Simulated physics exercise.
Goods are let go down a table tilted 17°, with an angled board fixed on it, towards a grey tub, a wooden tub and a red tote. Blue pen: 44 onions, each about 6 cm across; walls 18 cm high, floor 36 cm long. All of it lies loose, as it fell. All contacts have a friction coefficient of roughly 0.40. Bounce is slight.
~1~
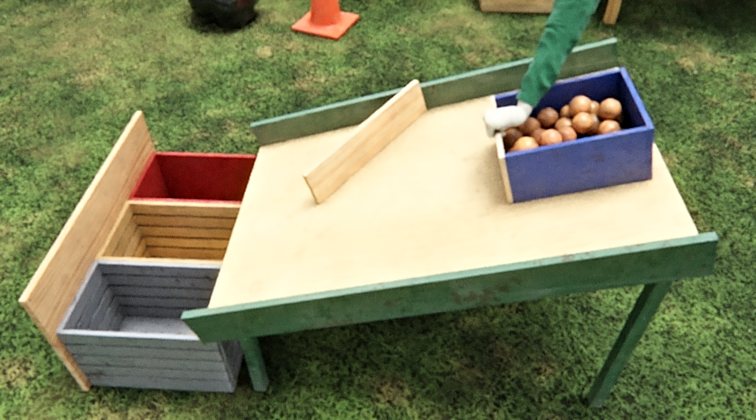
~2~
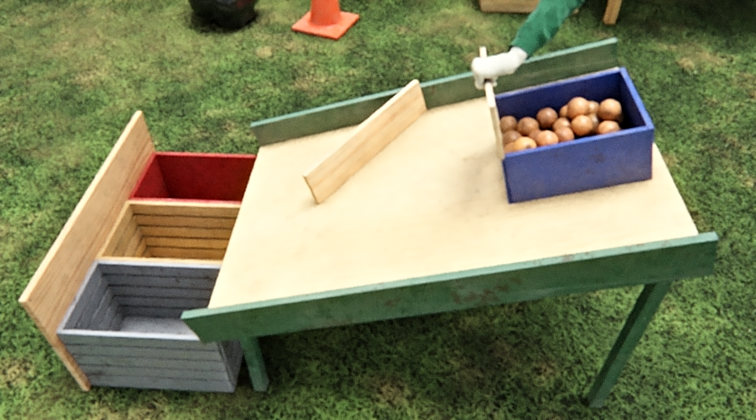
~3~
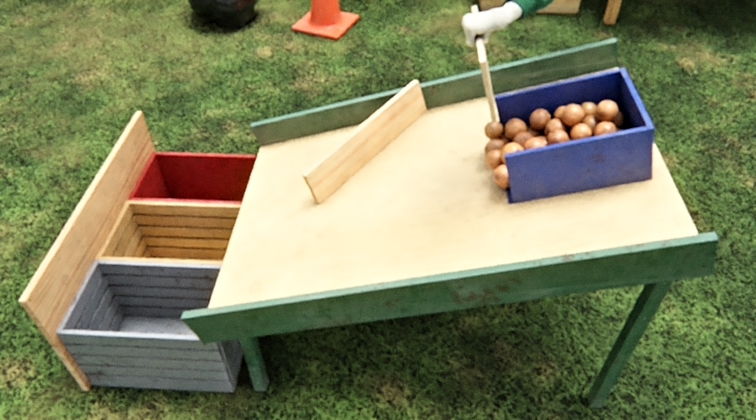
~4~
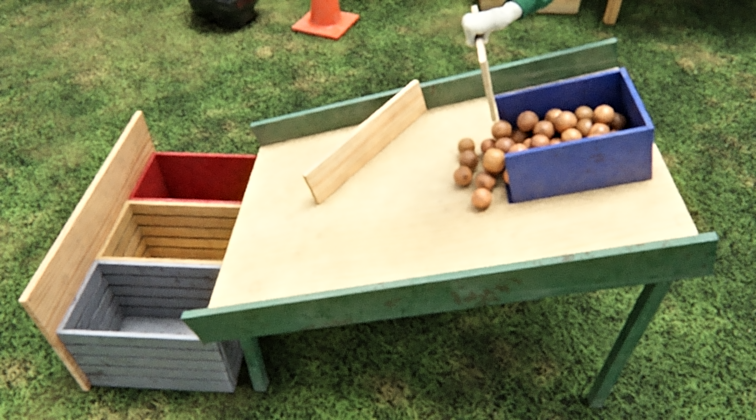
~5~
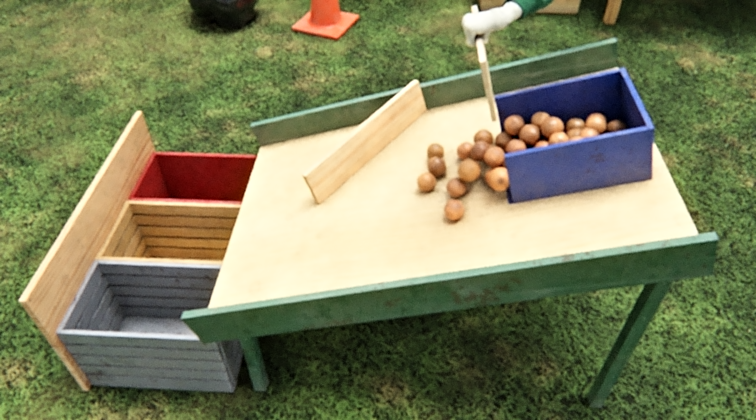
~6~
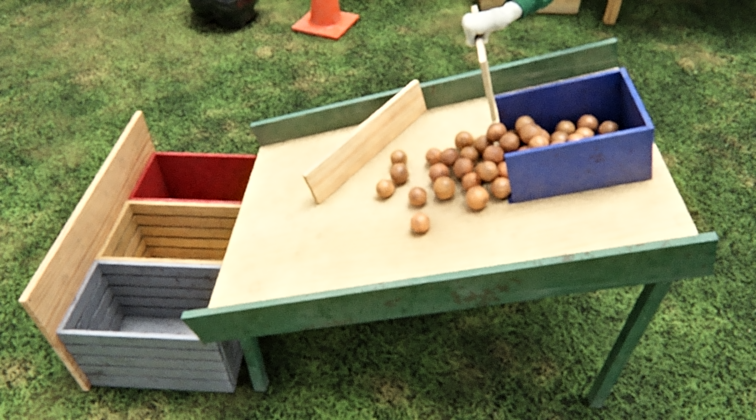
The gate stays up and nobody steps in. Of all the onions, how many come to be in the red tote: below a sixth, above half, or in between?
The share in the red tote is less than a sixth.
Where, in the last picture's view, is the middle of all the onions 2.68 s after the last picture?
At about (152, 339).
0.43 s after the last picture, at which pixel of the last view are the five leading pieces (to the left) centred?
Near (270, 242).
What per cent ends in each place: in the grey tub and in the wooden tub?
Roughly 90 and 10 per cent.
Then, 0.43 s after the last picture, 5 still in the blue pen and 39 on the slope.
Then, 0.96 s after the last picture, 12 in the grey tub, 29 on the slope and 3 in the air.
Then, 1.72 s after the last picture, 32 in the grey tub, 2 in the wooden tub, 8 on the slope and 2 in the air.
When it is over (2.68 s after the last picture), 39 in the grey tub and 5 in the wooden tub. Asked share, 0 of 44, 0 per cent.
